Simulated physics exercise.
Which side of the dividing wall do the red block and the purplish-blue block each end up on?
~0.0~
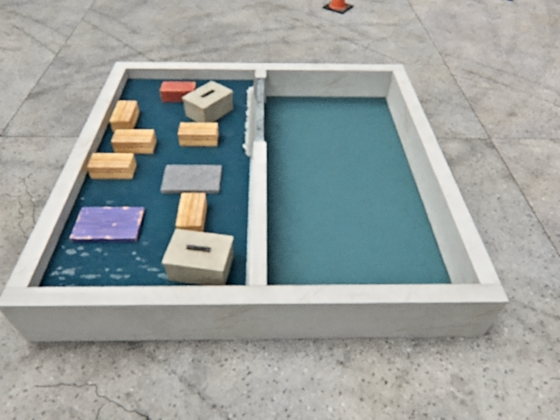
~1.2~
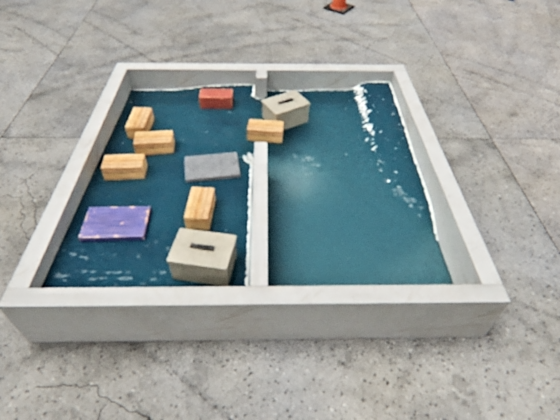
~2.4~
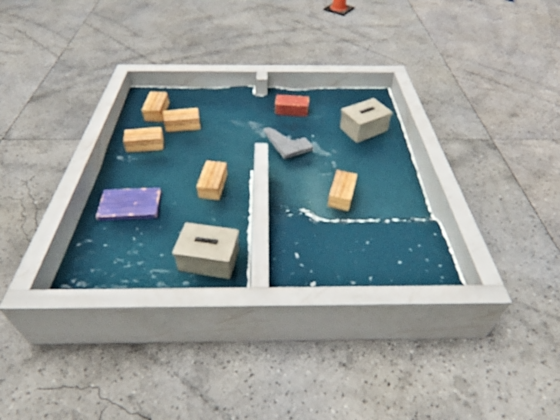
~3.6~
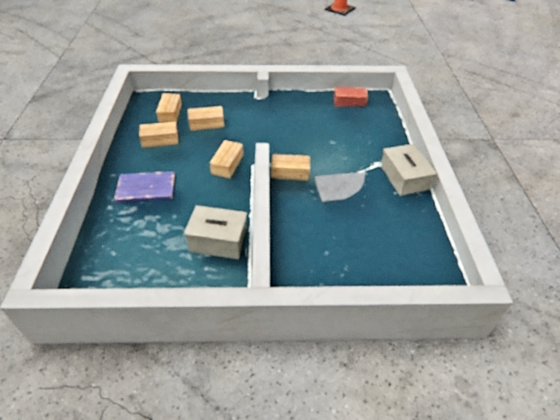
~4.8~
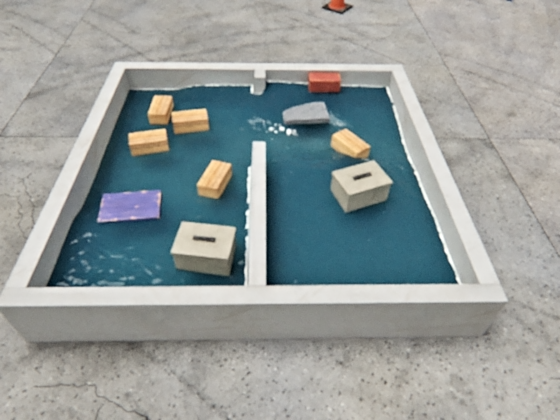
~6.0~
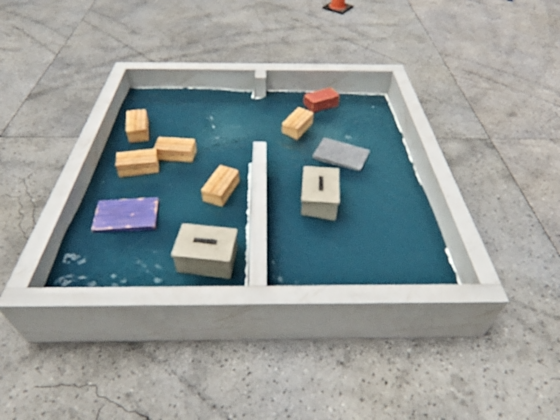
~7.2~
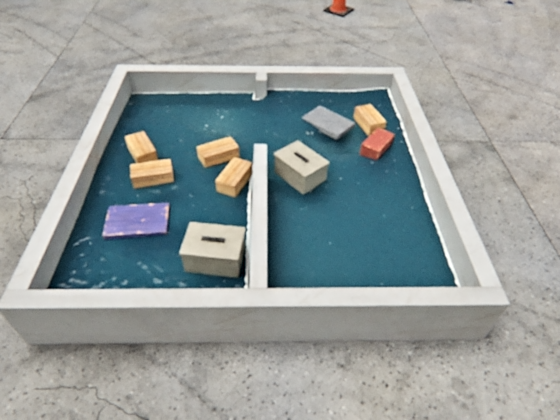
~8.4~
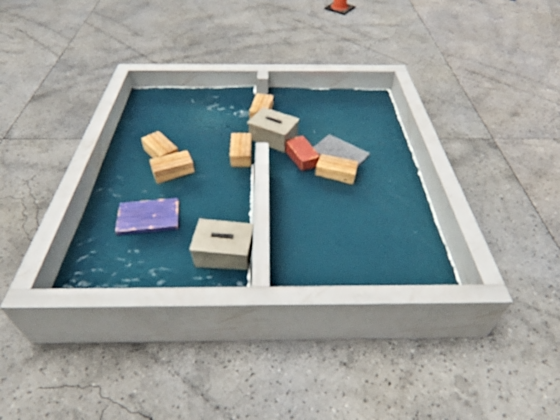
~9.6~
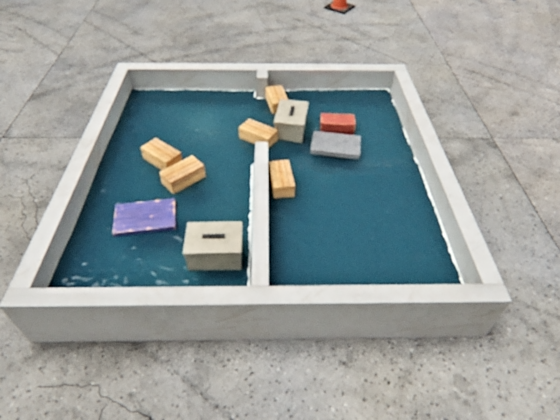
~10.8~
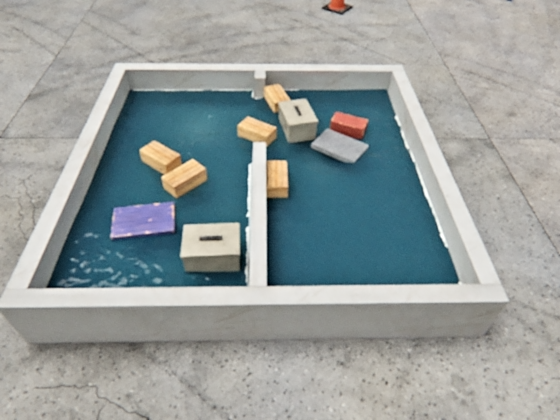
The red block crosses and ends up floating on the right side. The purplish-blue block never makes it over and stays afloat on the left.
Floating blocks and a slotted box drifted from the left basin through the gap in the dividing wall, swirled around on the right, and ended with the red block beside a gray slab there while the purplish-blue one stayed left.
